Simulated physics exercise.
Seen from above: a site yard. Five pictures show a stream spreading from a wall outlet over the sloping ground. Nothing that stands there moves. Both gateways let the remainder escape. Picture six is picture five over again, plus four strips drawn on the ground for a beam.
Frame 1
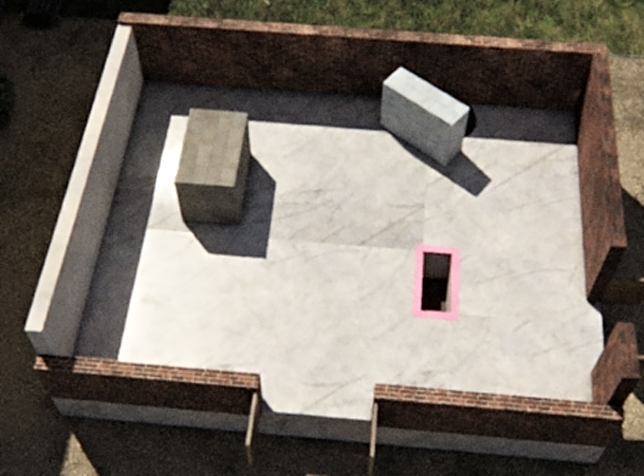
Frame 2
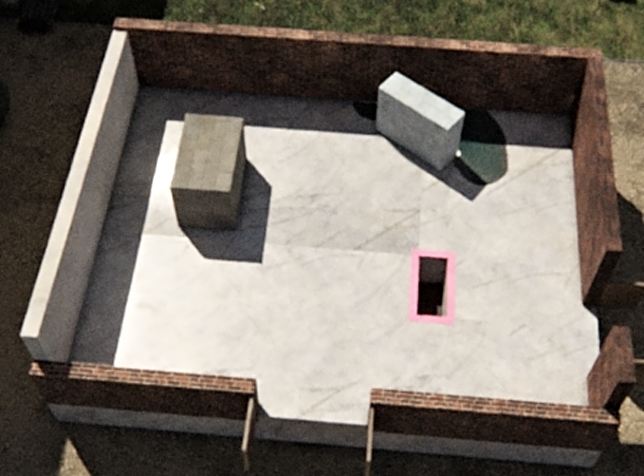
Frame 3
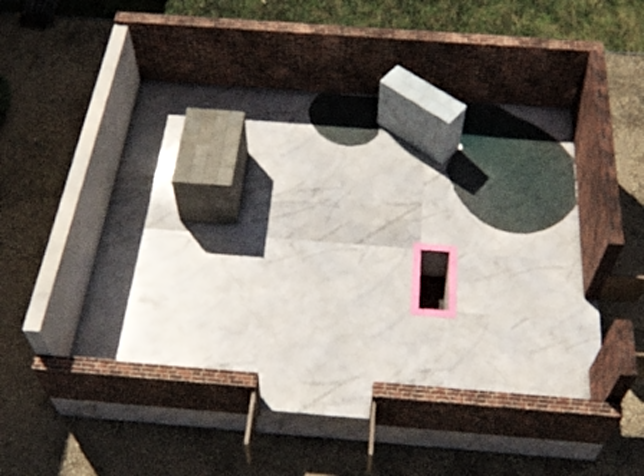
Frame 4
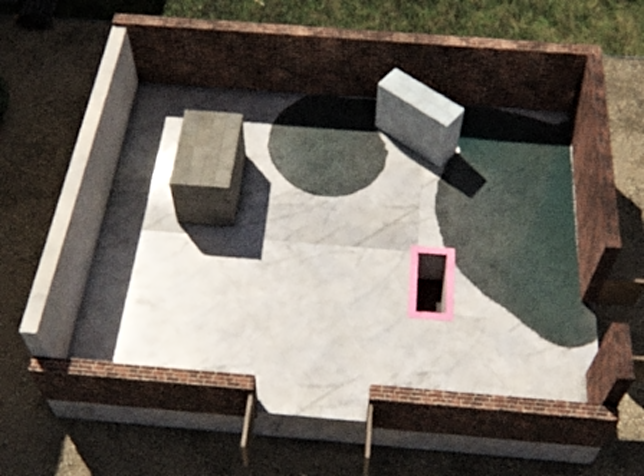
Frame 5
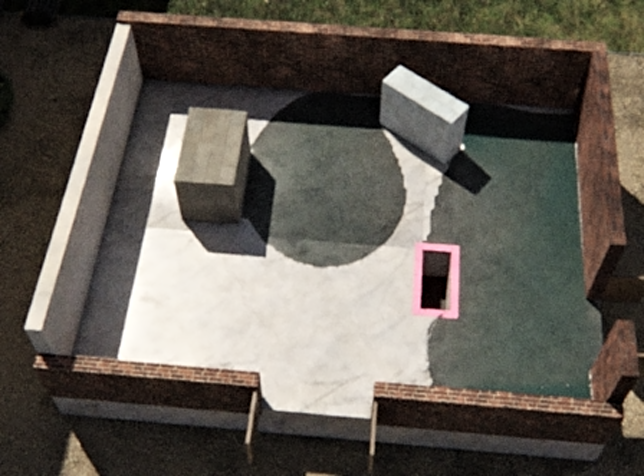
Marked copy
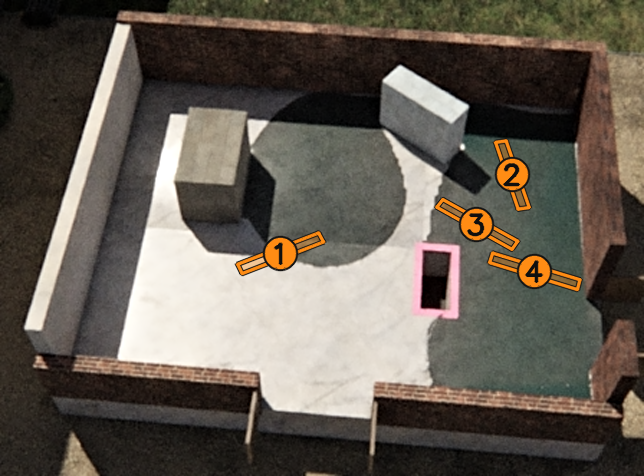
In a walled yard seen from above, dark green water crept out from behind the pale upright block, spread in two patches across the white floor, and reached the pink-rimmed drain pit.
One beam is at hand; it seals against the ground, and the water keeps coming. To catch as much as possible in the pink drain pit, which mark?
Spot 4 does it best.
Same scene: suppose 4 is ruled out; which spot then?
That would be 2.
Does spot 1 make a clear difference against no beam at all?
No, hardly at all.
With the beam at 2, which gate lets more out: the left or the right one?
The left one.
In orange, 1 from (239, 268) to (321, 237); 2 from (500, 141) to (523, 208); 3 from (439, 203) to (514, 245); 4 from (491, 257) to (578, 284).
With 1, about 8 % of the stream goes into the pink drain pit, about 89 % out by the gates.
With 2, about 18 % of the stream goes into the pink drain pit, about 77 % out by the gates.
With 3, about 6 % of the stream goes into the pink drain pit, about 89 % out by the gates.
With 4, about 38 % of the stream goes into the pink drain pit, about 57 % out by the gates.
